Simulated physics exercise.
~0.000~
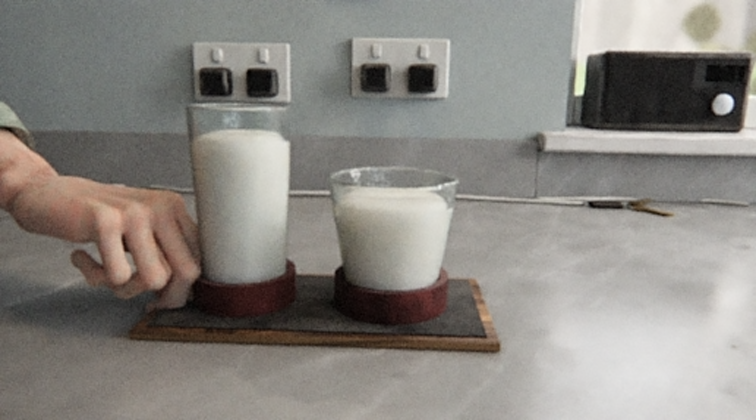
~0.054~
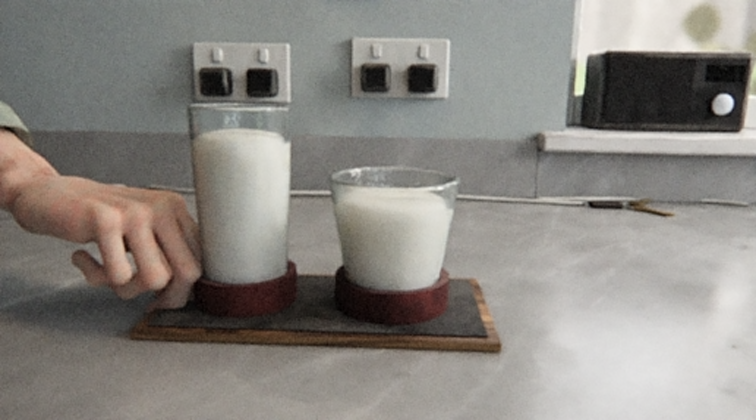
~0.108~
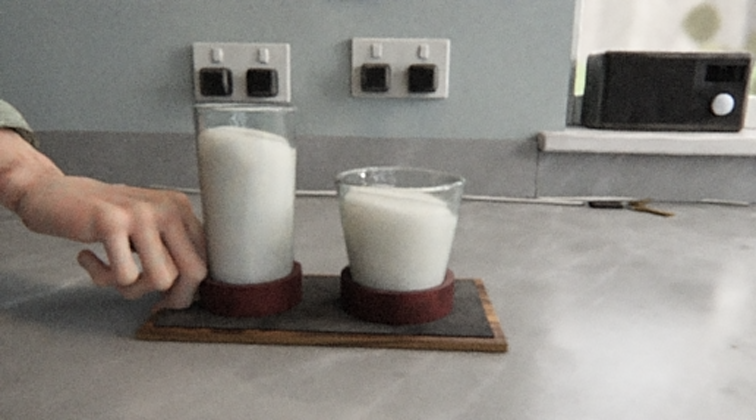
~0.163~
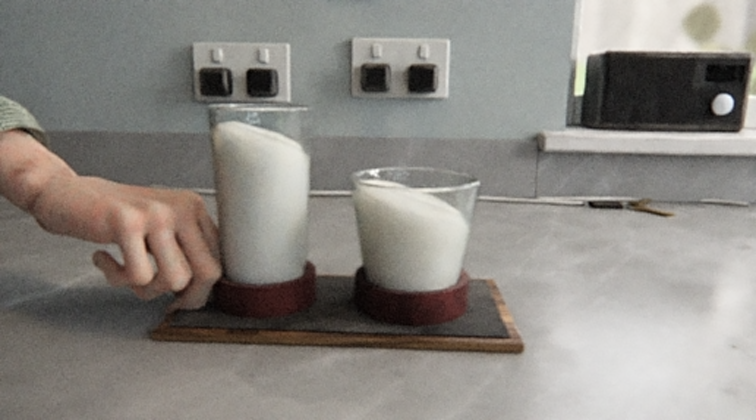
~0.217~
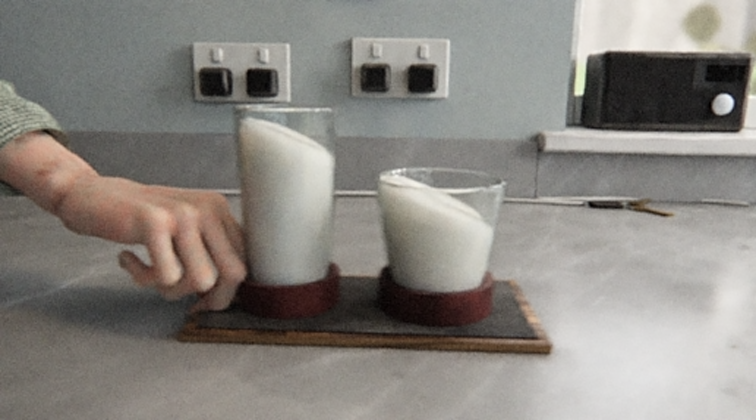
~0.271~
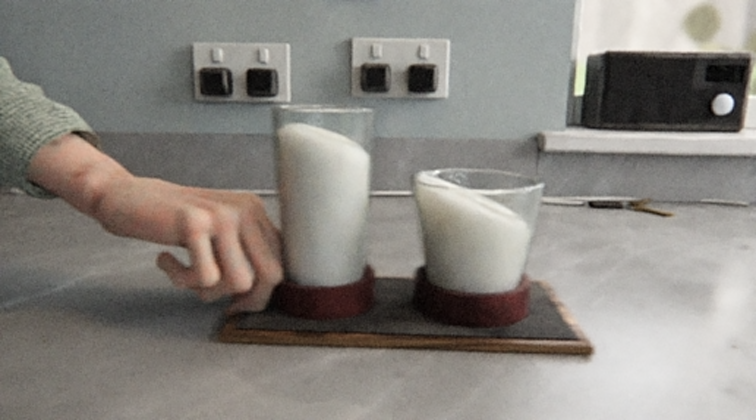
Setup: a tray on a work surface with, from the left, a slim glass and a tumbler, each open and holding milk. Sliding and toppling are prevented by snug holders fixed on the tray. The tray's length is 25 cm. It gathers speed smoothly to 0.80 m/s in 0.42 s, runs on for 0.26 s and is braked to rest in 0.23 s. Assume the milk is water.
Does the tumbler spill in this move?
Yes.
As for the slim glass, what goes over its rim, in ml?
The amount is around 2 ml.
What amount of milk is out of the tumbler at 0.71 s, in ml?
By that moment, some 0 ml has gone.
After 0.49 s the tray moves at 0.80 m/s; losses from the left are 0, 0 ml.
After 0.71 s the tray moves at 0.76 m/s; losses from the left are 0, 0 ml.
After 0.94 s the tray moves at 0.00 m/s; losses from the left are 2, 16 ml.
After 1.16 s the tray moves at 0.00 m/s; losses from the left are 2, 16 ml.
In the end losses from the left are 2, 17 ml.
